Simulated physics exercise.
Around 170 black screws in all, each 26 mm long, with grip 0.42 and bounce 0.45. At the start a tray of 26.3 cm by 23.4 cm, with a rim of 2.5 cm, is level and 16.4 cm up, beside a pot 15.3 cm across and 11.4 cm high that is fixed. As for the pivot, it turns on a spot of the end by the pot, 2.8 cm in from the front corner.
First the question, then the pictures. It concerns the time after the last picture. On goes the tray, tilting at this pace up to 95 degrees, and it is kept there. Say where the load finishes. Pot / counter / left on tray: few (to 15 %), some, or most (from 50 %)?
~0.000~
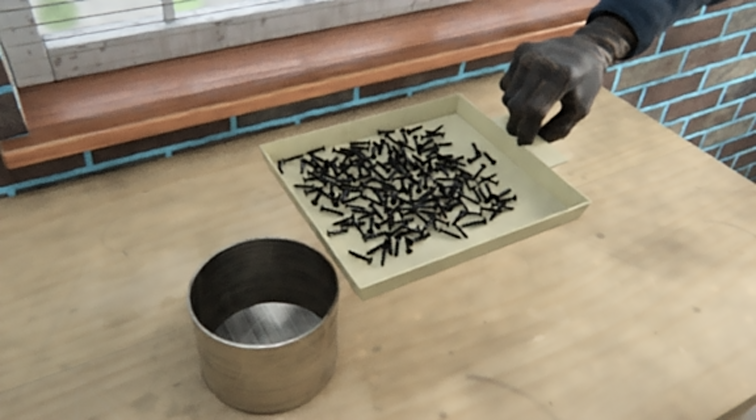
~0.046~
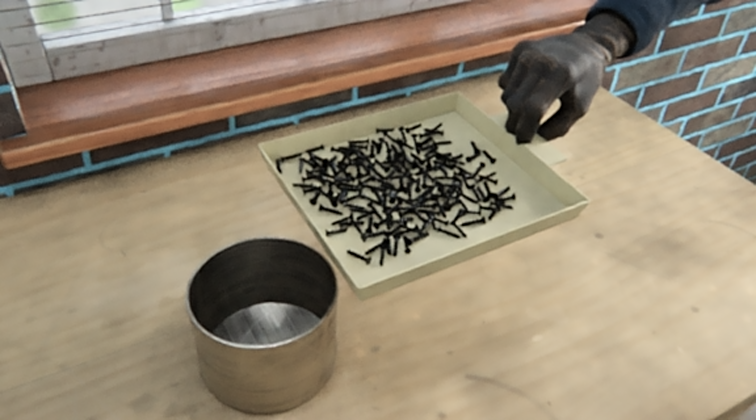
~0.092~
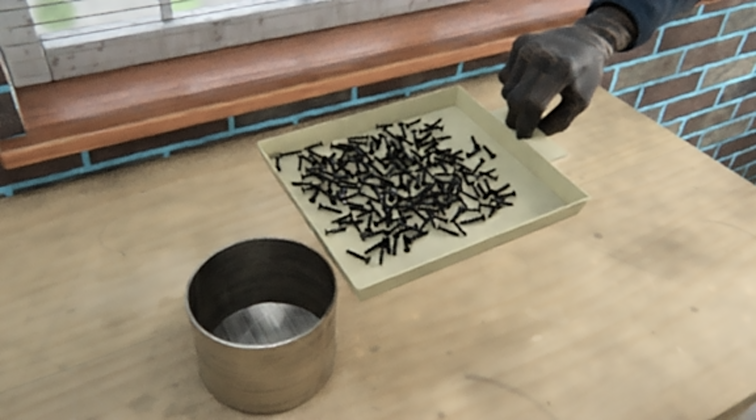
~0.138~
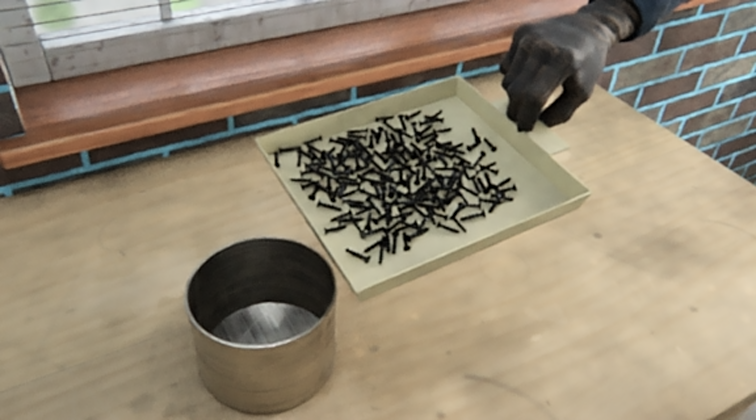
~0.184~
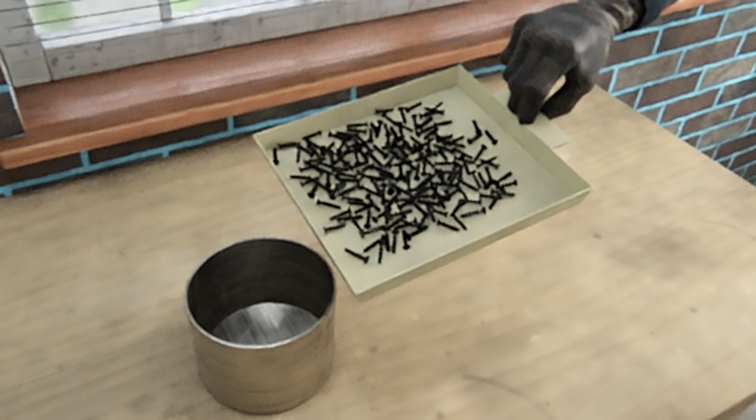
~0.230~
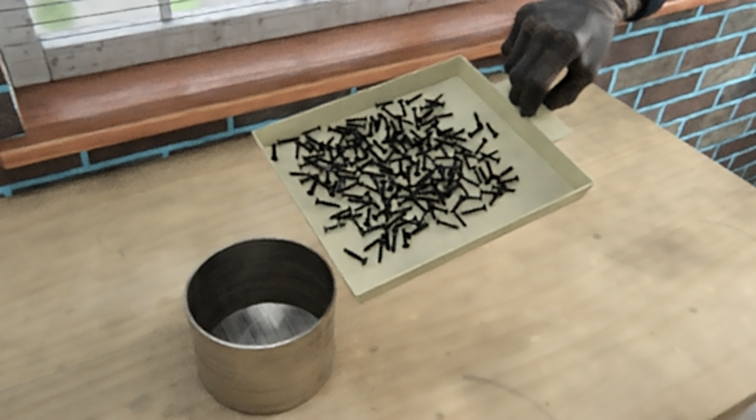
Pot = few, counter = most, tray = few.
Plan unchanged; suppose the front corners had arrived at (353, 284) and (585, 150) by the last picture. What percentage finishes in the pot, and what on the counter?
Final per cent - pot 50, counter 50.
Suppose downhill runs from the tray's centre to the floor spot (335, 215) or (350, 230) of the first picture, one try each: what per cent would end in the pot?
Roughly 65 per cent on the first try and 60 per cent on the second.
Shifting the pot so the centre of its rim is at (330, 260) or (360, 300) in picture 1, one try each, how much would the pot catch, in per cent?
In order, about 0 and about 30 per cent.
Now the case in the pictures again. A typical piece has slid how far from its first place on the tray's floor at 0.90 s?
It has moved some 9 cm from its start.
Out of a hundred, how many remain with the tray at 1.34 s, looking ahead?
Around 85 percent of it.
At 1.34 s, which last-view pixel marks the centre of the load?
I reckon close to (349, 284).
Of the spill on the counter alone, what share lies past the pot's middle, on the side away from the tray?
Some 40 per cent.
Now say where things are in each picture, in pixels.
Tray tilt 0 degrees, front corners at (363, 282) and (584, 200); middle of the pieces at (403, 183); pot at (264, 287), in the first frame.
Tray tilt 1 degrees, front corners at (362, 282) and (583, 199); middle of the pieces at (401, 182), in the second frame.
Tray tilt 2 degrees, front corners at (361, 283) and (583, 195); middle of the pieces at (401, 179), in the third frame.
Tray tilt 5 degrees, front corners at (360, 284) and (584, 190), lowest corner left front; middle of the pieces at (401, 174), in the fourth frame.
Tray tilt 7 degrees, front corners at (359, 286) and (586, 185), lowest corner left front; middle of the pieces at (401, 170), in the fifth frame.
Tray tilt 10 degrees, front corners at (358, 288) and (588, 181), lowest corner left front; middle of the pieces at (401, 165); pot at (261, 288). Its pace works out near 60 degrees a second, in the sixth frame.
After 0.90 s, tilt 50 degrees; the tray holds 100 %, the pot 0 %.
After 1.34 s, tilt 76 degrees; the tray holds 85 %, the pot 0 %.
After 1.86 s, tilt 95 degrees; the tray holds 0 %, the pot 0 %.
By 2.5 s all is still; pot 0 %, counter 100 %, tray 0 %.
